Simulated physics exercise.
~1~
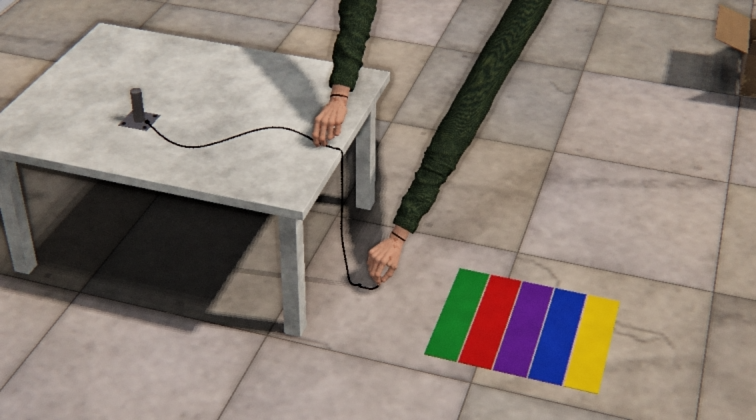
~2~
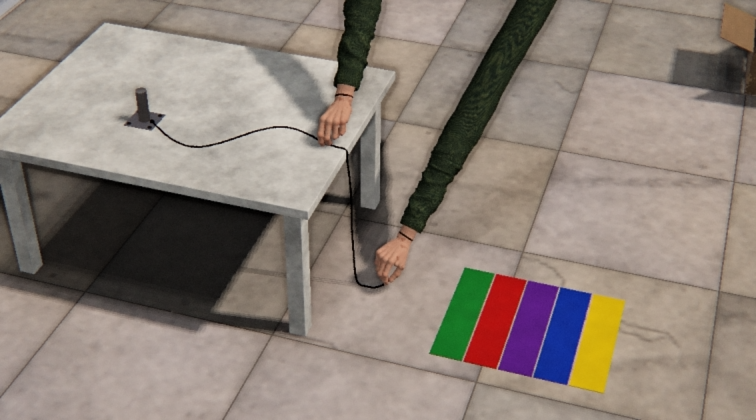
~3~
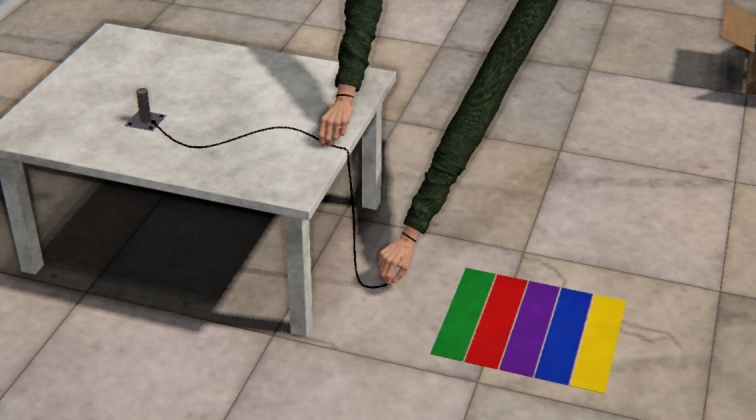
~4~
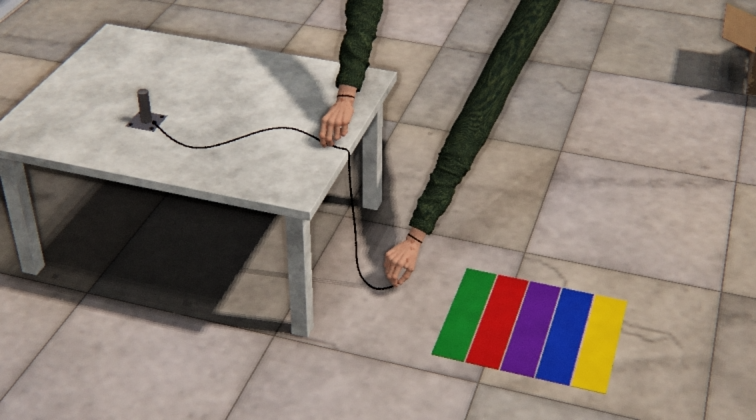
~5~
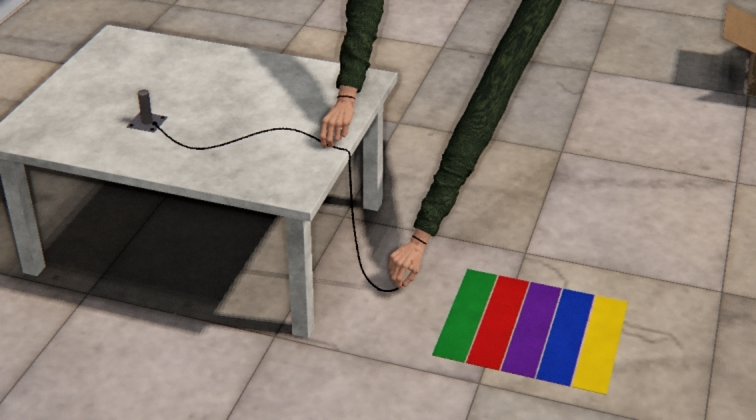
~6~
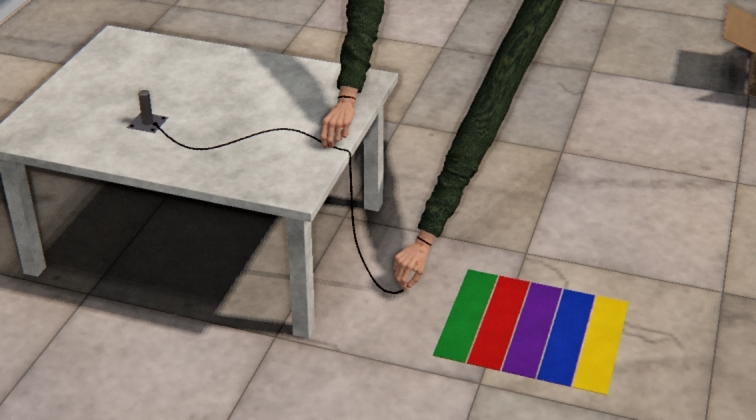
In the video, one hand rests on a dark cord at a table's edge while another holds its hanging end near the floor, moving it slightly right toward green, red, purple, blue and yellow stripes.
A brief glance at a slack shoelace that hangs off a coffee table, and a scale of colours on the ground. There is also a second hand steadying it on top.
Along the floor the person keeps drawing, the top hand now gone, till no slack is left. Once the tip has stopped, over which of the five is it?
Over the purple strip.
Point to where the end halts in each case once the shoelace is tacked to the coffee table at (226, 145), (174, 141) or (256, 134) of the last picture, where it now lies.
(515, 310), (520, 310) and (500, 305).
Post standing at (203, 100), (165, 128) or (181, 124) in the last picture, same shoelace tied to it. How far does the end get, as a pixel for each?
(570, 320), (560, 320) and (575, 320), roughly.
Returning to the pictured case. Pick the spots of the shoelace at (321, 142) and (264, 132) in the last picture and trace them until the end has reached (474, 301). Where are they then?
First at (349, 157), next at (286, 144).
Soon after, end near (474, 301); over green.
Then, end near (511, 309); over red.
At full stretch, end near (535, 314); over purple. It halts on the purple strip.
